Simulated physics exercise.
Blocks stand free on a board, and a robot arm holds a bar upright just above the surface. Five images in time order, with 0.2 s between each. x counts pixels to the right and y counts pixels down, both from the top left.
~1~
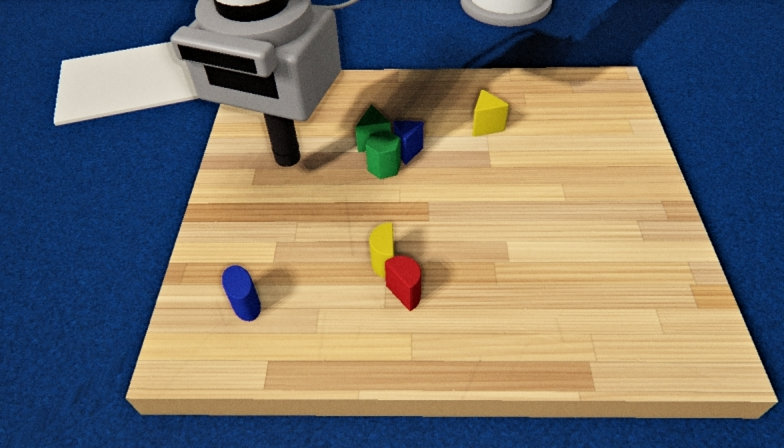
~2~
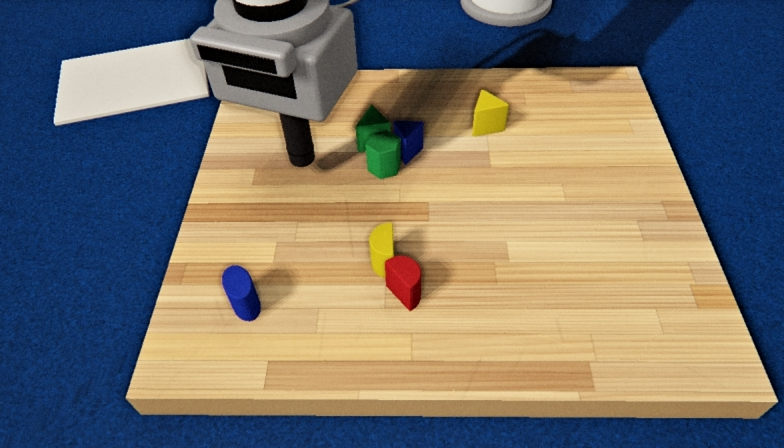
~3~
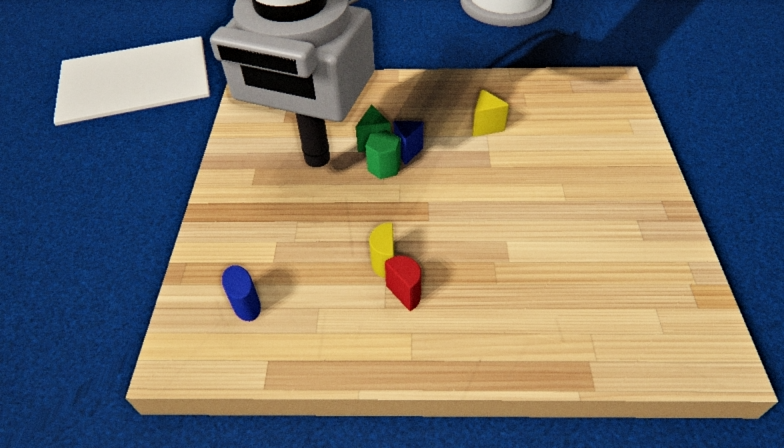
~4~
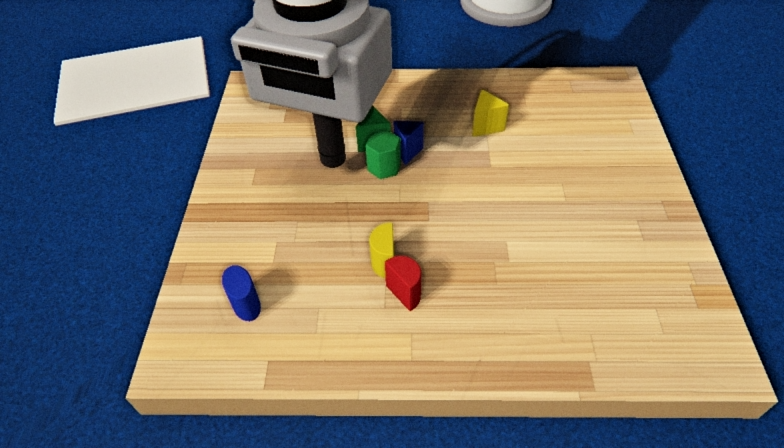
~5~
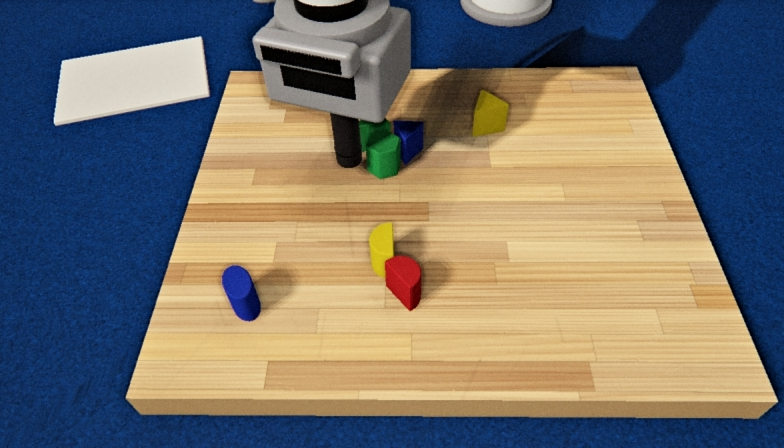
Robot arm holding a dark upright bar sliding steadily right across a wooden board towards a still cluster of green and blue blocks.
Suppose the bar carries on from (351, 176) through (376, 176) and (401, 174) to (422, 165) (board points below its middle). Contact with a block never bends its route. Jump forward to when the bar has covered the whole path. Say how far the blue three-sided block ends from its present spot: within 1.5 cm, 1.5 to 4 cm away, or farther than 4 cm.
Its final spot will lie more than 4 cm from the current one.
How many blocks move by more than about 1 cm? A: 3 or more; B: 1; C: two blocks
The answer is C.
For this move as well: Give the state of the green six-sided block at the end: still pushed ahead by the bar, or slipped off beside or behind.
Kept ahead.
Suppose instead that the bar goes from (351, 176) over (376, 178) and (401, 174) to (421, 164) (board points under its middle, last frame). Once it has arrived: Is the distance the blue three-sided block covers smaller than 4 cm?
No
The first path, step by step. Halfway along, bar (388, 160); green six-sided block (413, 137), turned 15° anticlockwise; blue three-sided block (423, 121), turned 40° anticlockwise.
At the end, bar (422, 149); green three-sided block in place; green six-sided block (440, 123), turned 45° anticlockwise; blue three-sided block (437, 107), turned 70° anticlockwise.
